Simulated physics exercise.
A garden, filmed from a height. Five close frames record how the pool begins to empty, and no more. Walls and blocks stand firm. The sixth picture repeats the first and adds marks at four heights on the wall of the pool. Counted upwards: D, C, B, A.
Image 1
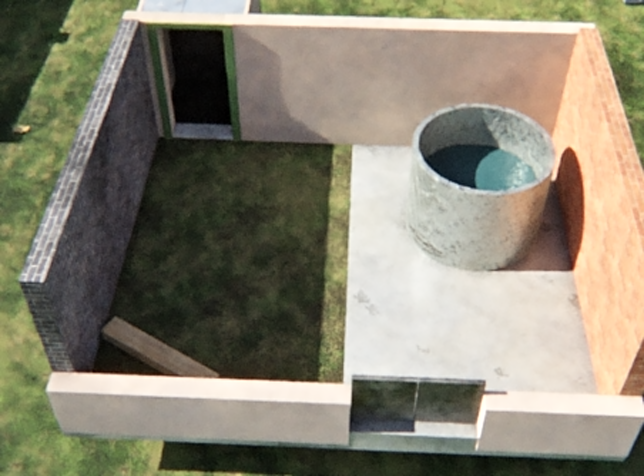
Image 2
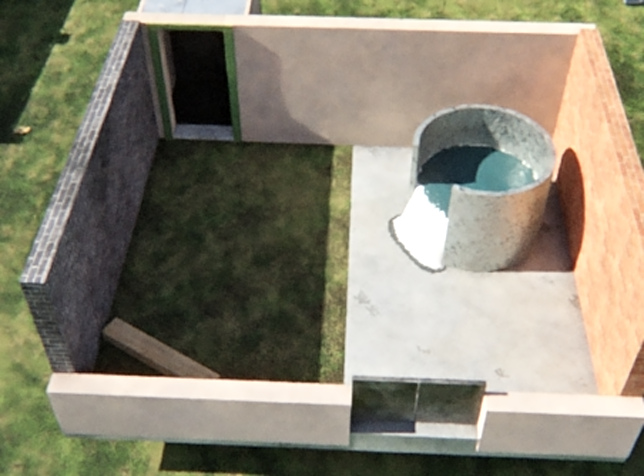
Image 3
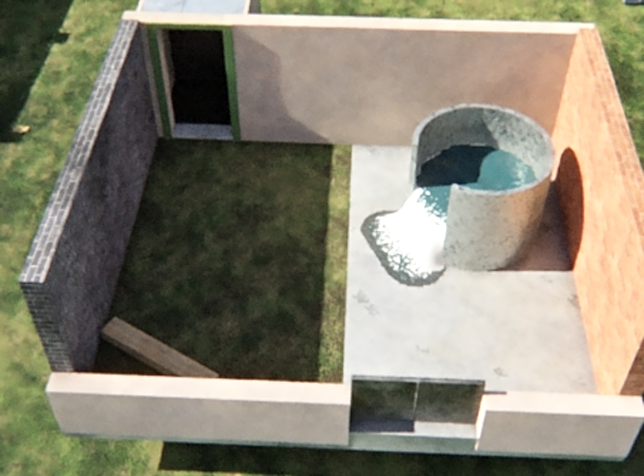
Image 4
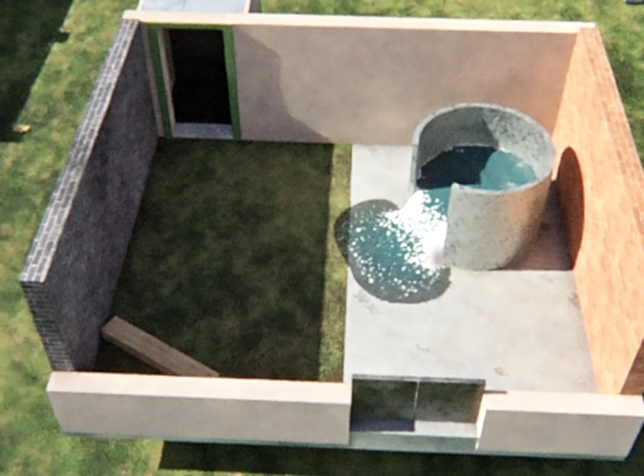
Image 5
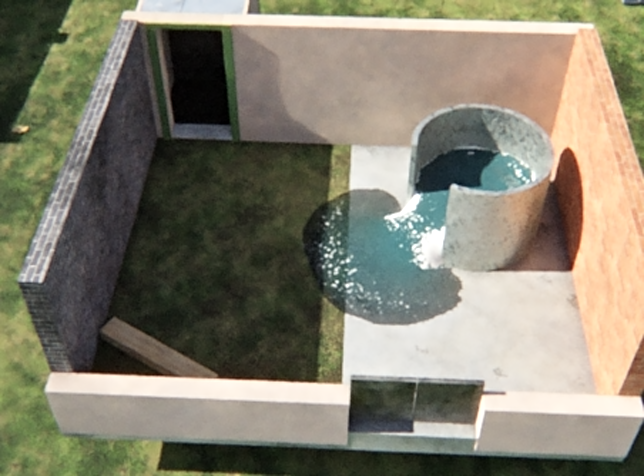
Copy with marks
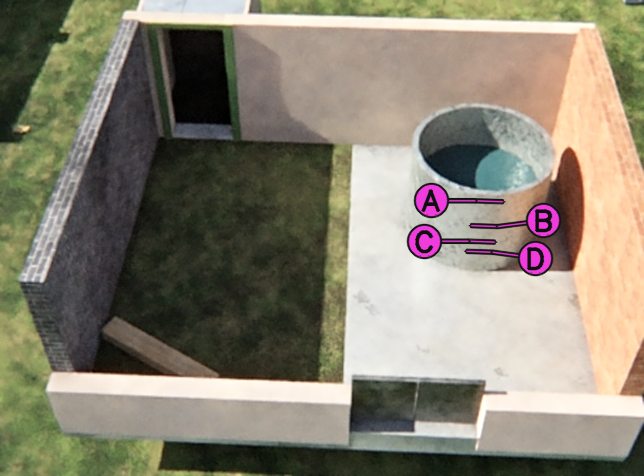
The clip opens on a walled yard seen from above, half grass and half pale paving, with still water in a round stone pool. Water bursts through the pool's left side in a white, foaming rush, then spreads across the paving as a dark, widening puddle that reaches onto the grass.
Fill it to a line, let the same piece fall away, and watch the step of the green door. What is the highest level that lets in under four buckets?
It is B.
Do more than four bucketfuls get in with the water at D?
No, that is safe.
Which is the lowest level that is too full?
It is A.
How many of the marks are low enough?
Three.
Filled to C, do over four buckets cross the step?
No.
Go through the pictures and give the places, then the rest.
Water in the pool at rest, its middle at (478, 183); foot of the green doorway at (203, 139); shut gate at (417, 385).
Water covers 1 % of the ground and shows as far out as (401, 218).
Water covers 3 % of the ground and shows as far out as (374, 219).
Water covers 7 % of the ground and shows as far out as (373, 289).
Water covers 12 % of the ground and shows as far out as (343, 303).
On the marked copy, A at (489, 201); B at (484, 226); C at (481, 241); D at (479, 251); from the bottom up D, C, B, A.
Choosing A, about 10 bucketfuls get in.
Choosing B, a bucket or two gets in.
Choosing C, nothing gets over.
Choosing D, nothing gets over.
